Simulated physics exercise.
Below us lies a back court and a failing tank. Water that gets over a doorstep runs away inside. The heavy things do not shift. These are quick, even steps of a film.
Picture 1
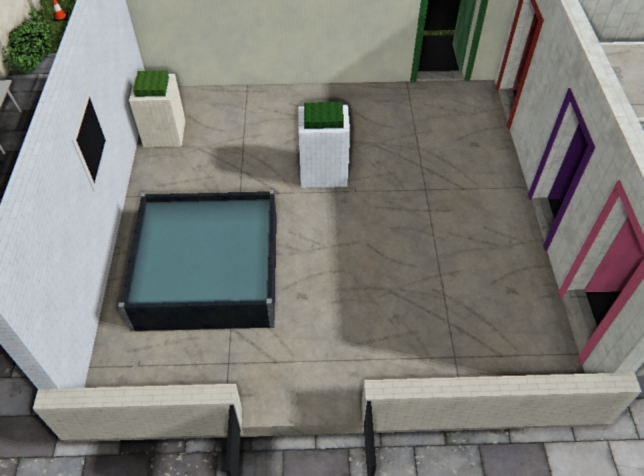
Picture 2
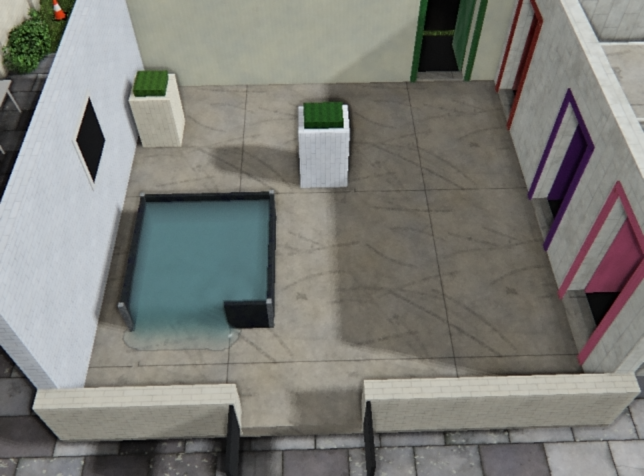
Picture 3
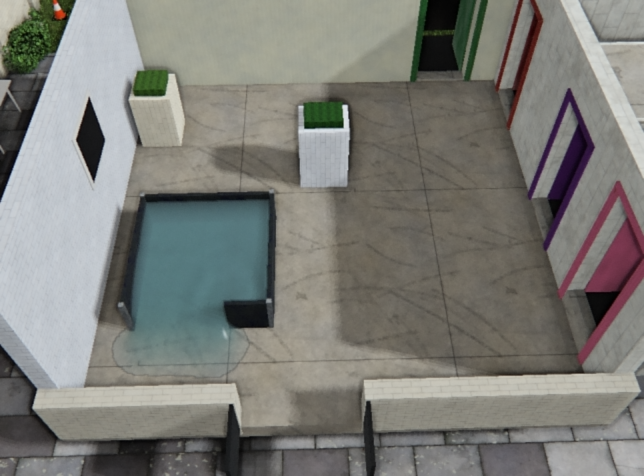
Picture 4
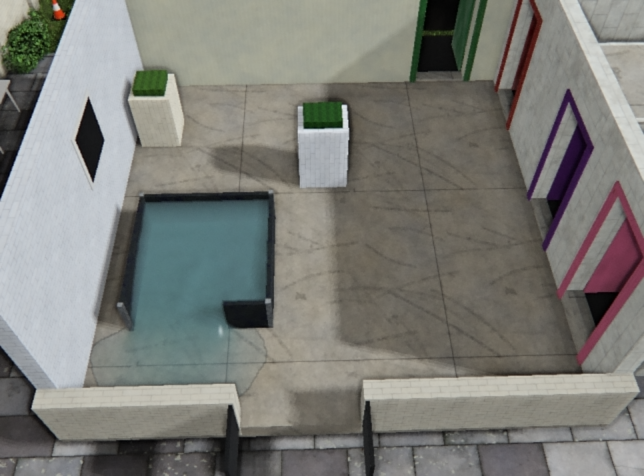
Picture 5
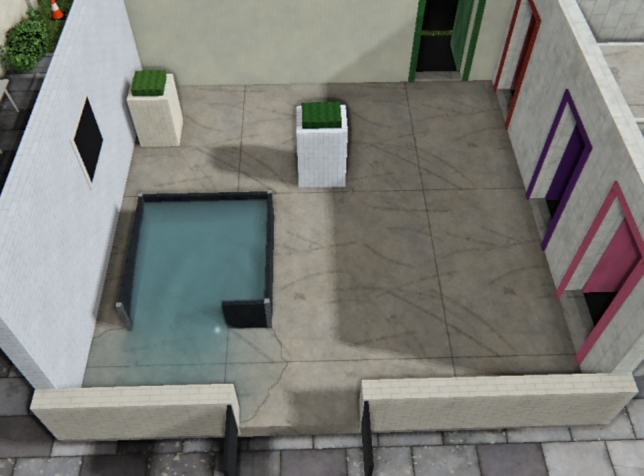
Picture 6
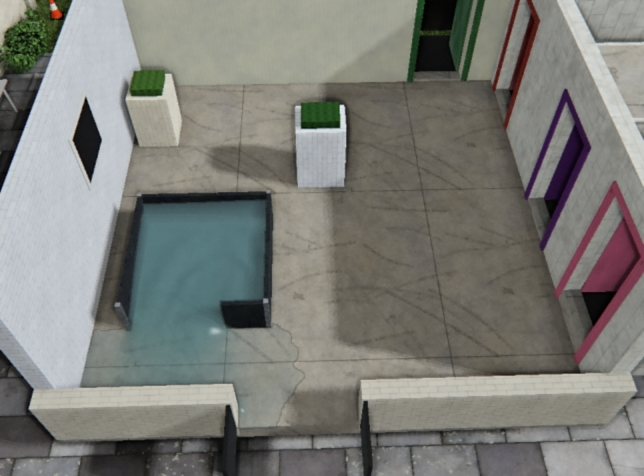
Water pours from the broken front of an open tank and spreads across the courtyard floor.
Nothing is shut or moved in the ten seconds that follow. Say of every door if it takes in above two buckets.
In the end: The pink door holds within the limit; the red door holds within the limit; the purple door holds within the limit; the green door holds within the limit.
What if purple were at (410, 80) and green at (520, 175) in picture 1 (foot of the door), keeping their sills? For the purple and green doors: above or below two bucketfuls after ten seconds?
One by one: Purple lets less in, green holds.
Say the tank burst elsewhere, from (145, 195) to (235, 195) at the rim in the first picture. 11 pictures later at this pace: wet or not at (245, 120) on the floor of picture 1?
There: Wet.
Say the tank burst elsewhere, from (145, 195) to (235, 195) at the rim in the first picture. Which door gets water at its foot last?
I say the one in pink.
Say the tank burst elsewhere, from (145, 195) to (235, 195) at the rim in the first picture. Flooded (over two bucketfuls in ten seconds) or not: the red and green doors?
One by one: Red door is over; green door passes that mark.
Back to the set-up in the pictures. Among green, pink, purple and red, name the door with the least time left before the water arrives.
The pink door.
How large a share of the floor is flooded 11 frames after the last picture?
Near 20 in a hundred.
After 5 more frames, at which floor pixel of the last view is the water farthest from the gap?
Close to (349, 405).
A moment on, water covers 10 % of the floor; the pink door not reached, the red door not reached, the purple door not reached, the green door not reached.
Next, water covers 20 % of the floor; the pink door not reached, the red door not reached, the purple door not reached, the green door not reached.
Then, water covers 40 % of the floor; the pink door wet at the sill, nothing in, the red door not reached, the purple door not reached, the green door not reached.
Later, water covers 65 % of the floor; the pink door wet at the sill, nothing in, the red door not reached, the purple door wet at the sill, nothing in, the green door not reached.
In the end, water covers 95 % of the floor; the pink door wet at the sill, nothing in, the red door wet at the sill, nothing in, the purple door wet at the sill, nothing in, the green door under two buckets in.
